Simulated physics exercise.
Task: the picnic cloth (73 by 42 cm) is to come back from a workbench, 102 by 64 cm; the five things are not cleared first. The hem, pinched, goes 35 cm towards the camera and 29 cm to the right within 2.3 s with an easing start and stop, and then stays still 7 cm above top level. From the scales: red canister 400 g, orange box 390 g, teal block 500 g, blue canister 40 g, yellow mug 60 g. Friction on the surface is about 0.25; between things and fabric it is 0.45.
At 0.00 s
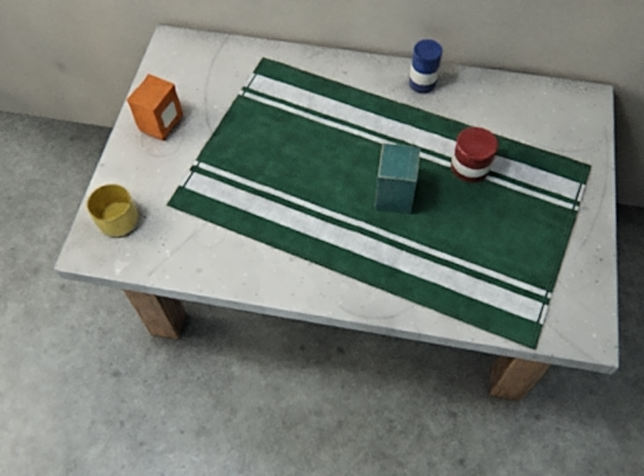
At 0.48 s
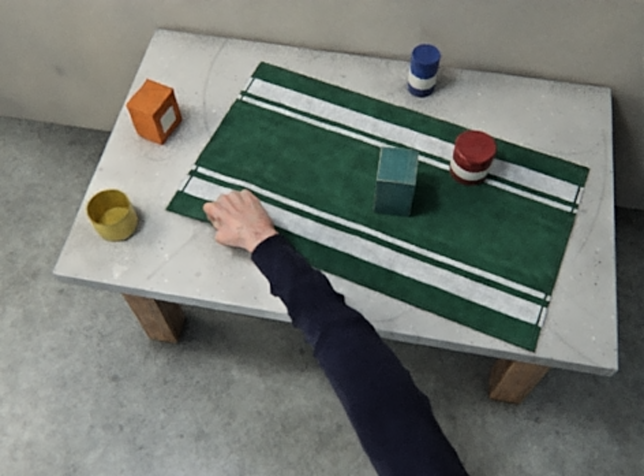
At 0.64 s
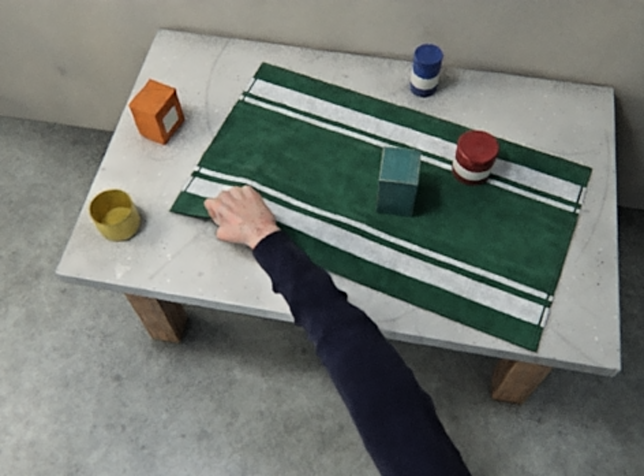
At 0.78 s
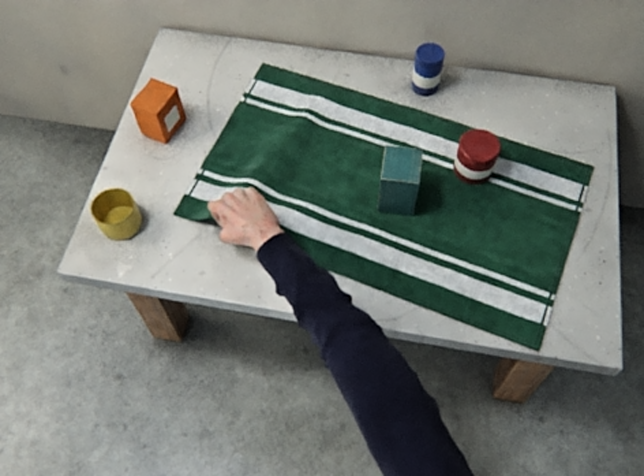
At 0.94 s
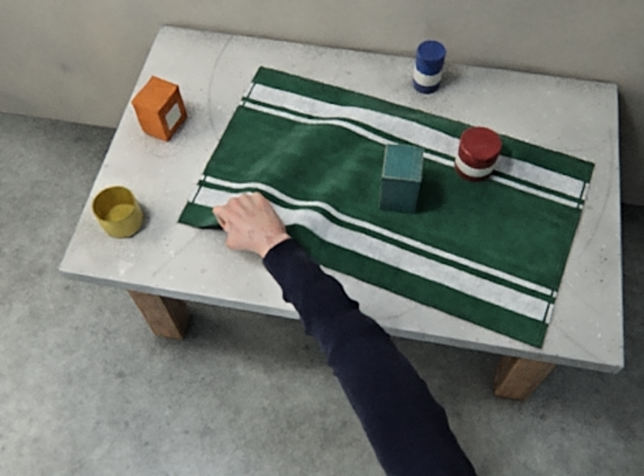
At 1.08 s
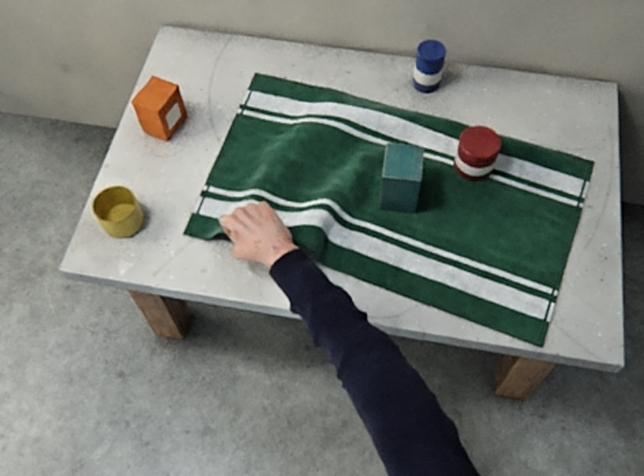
A hand grips the green cloth's near left edge and pushes it slightly right, wrinkling it.
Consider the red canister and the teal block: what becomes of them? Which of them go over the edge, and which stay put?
One by one: The red canister will not come off. The teal block will not come off.
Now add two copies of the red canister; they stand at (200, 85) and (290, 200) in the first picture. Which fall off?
First keeps its place, second leaves the top.
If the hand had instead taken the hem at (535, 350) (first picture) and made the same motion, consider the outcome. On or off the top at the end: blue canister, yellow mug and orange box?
Result: Blue canister keeps its place; yellow mug keeps its place; orange box keeps its place.
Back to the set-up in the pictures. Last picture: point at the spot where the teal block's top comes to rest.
Somewhere around (414, 240) is where it ends up.
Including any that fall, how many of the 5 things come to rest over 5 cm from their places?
The number is 2.
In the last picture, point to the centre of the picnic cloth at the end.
(389, 271) or thereabouts.
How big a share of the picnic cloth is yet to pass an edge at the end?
Share within the edges: Approx. 75 %.
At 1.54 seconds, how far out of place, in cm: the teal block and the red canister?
Roughly teal block 2 cm and red canister 2 cm.
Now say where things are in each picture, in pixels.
The first frame shows shows, red canister (478, 142); teal block (400, 162); picnic cloth corners (167, 205) (263, 57) (591, 166) (534, 349).
The second frame shows shows, picnic cloth corners (261, 62) (589, 169); grip (220, 226).
The third frame shows shows, picnic cloth corners (263, 62) (592, 169); grip (221, 222).
The fourth frame shows shows, picnic cloth corners (263, 63) (594, 167); grip (224, 224).
The fifth frame shows shows, picnic cloth corners (260, 66) (595, 164); grip (230, 229).
The sixth frame shows shows, red canister (481, 141); teal block (404, 161); picnic cloth corners (255, 73) (594, 162) (542, 347); grip (235, 238).
By 1.5 s, 100 % of the picnic cloth is still over the top; teal block 3 cm off its start, red canister 3 cm off its start.
By 2.0 s, 90 % of the picnic cloth is still over the top; teal block 8 cm off its start, red canister 7 cm off its start.
By 2.5 s, 80 % of the picnic cloth is still over the top; teal block 13 cm off its start at (416, 225), red canister 13 cm off its start at (421, 162).
By 2.9 s, 75 % of the picnic cloth is still over the top; teal block 16 cm off its start, red canister 15 cm off its start.
By 4.5 s, 75 % of the picnic cloth is still over the top; teal block 16 cm off its start at (414, 240), red canister 15 cm off its start at (414, 175).
